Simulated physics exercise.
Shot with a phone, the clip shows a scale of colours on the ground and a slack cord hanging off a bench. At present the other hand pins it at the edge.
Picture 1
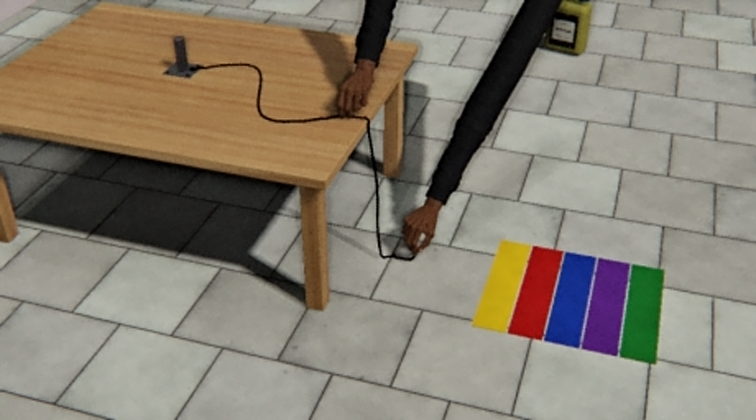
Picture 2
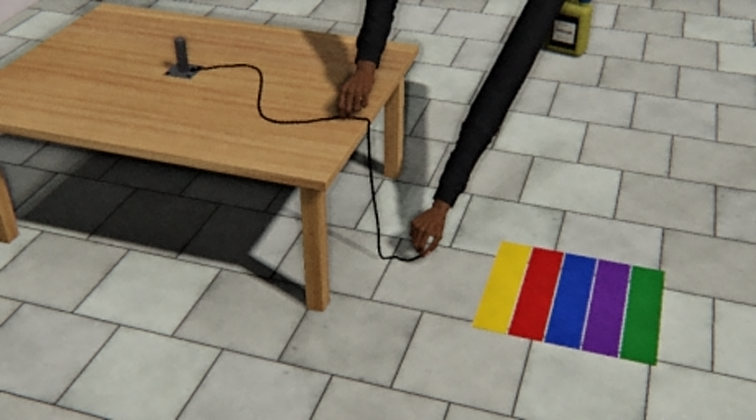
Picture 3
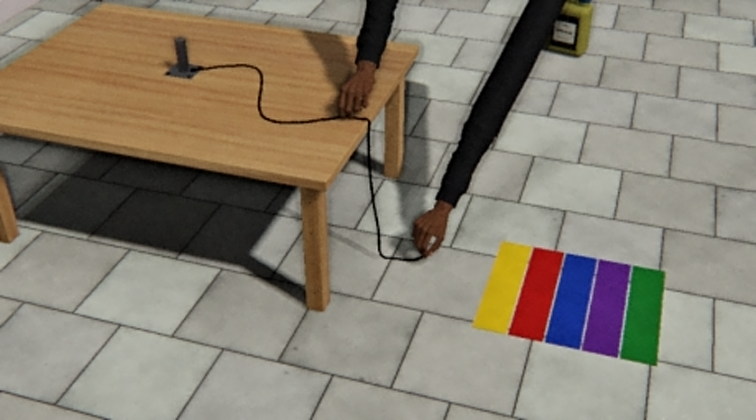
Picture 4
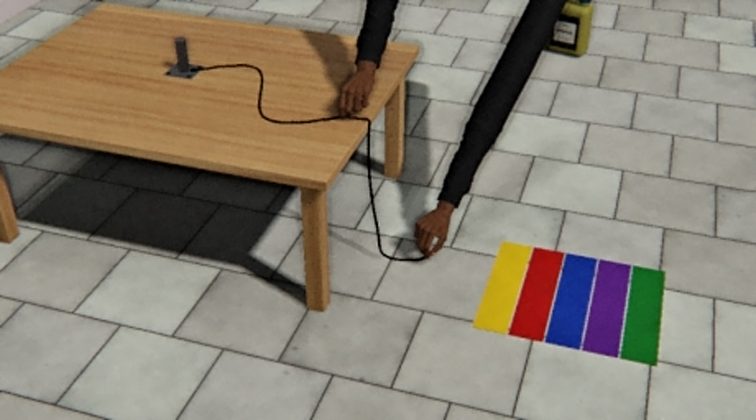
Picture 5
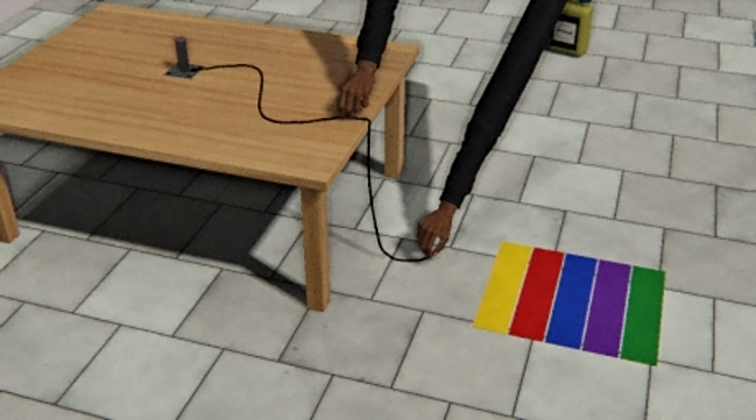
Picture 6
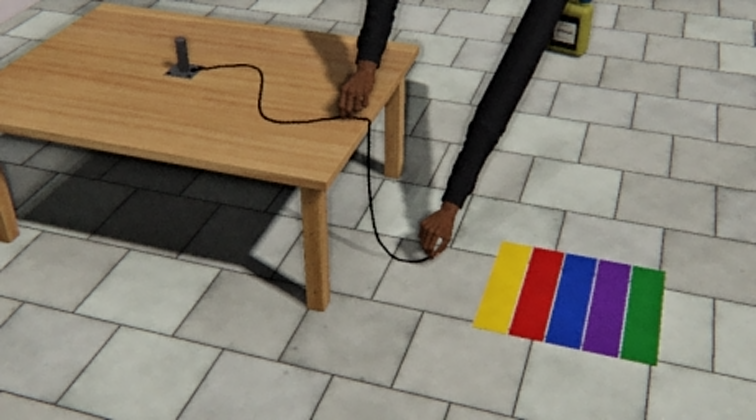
On a floor of pale grey tiles, seen from above at an angle by a still camera, a wooden table stands at the left. A black cord runs from a small dark fixture across the tabletop, pinned near the edge by one hand, beside yellow, red, blue, purple and green floor stripes at right. The other dark-sleeved arm draws the hanging cord's end slightly rightward, just above the floor.
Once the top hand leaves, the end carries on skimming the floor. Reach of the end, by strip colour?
Purple.
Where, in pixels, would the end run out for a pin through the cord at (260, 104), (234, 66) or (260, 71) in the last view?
Result per try (px, approx.): (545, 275); (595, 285); (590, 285).
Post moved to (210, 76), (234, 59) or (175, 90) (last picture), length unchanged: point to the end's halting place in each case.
Try by try, around (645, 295), (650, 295) and (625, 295).
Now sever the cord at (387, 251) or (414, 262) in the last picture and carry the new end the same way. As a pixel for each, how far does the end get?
I'd say somewhere near (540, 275) the first time and near (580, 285) the second time.
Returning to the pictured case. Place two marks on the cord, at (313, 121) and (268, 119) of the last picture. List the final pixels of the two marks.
(390, 130) for the first, (350, 109) for the second.
A little later, end near (544, 277); over red.
Next, end near (585, 285); over blue.
When it is tight, end near (609, 290); over purple. It gets as far as the purple strip.
